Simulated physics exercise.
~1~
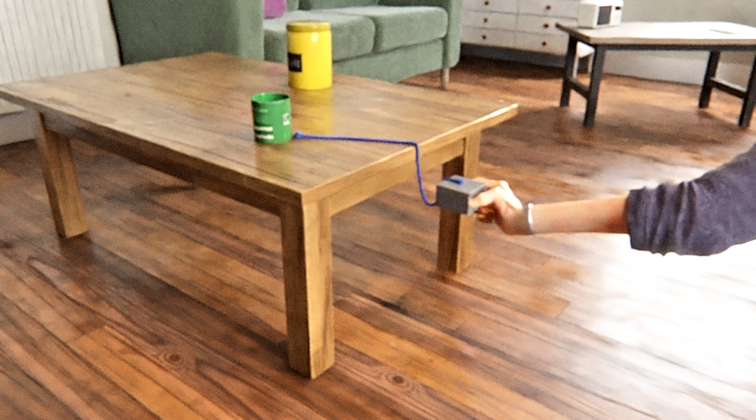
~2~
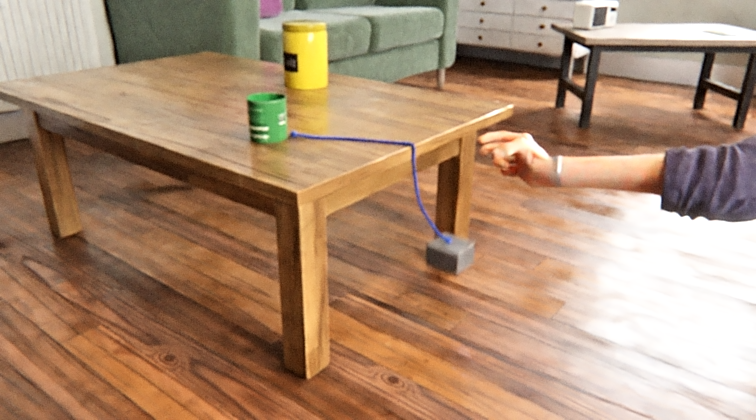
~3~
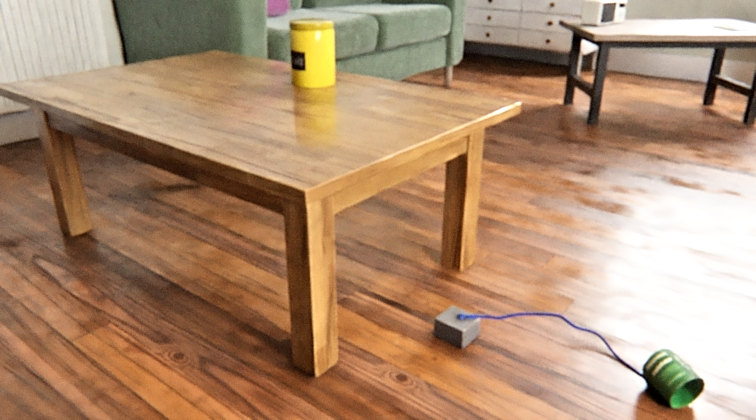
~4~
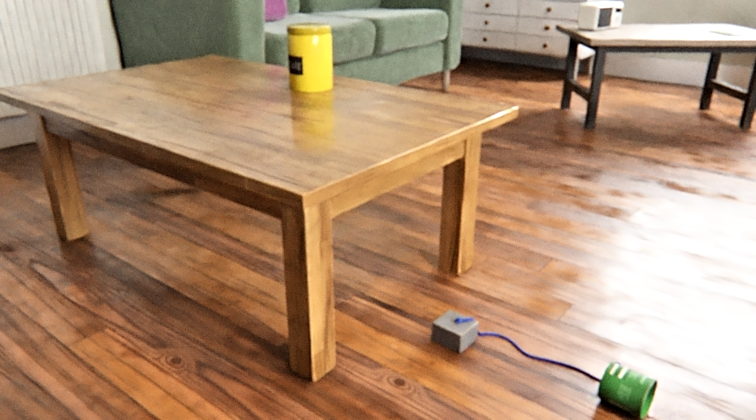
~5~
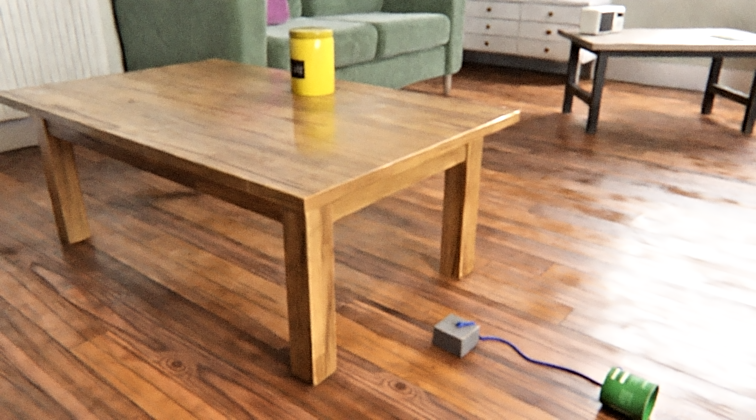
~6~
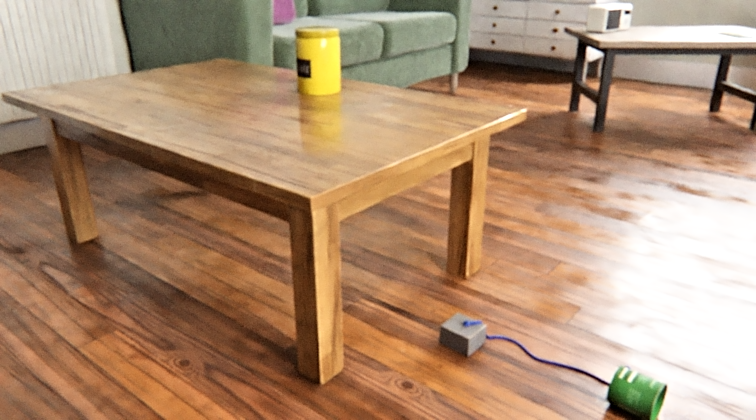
A grey block released by a hand drops, pulling a tied green cup onto the floor.
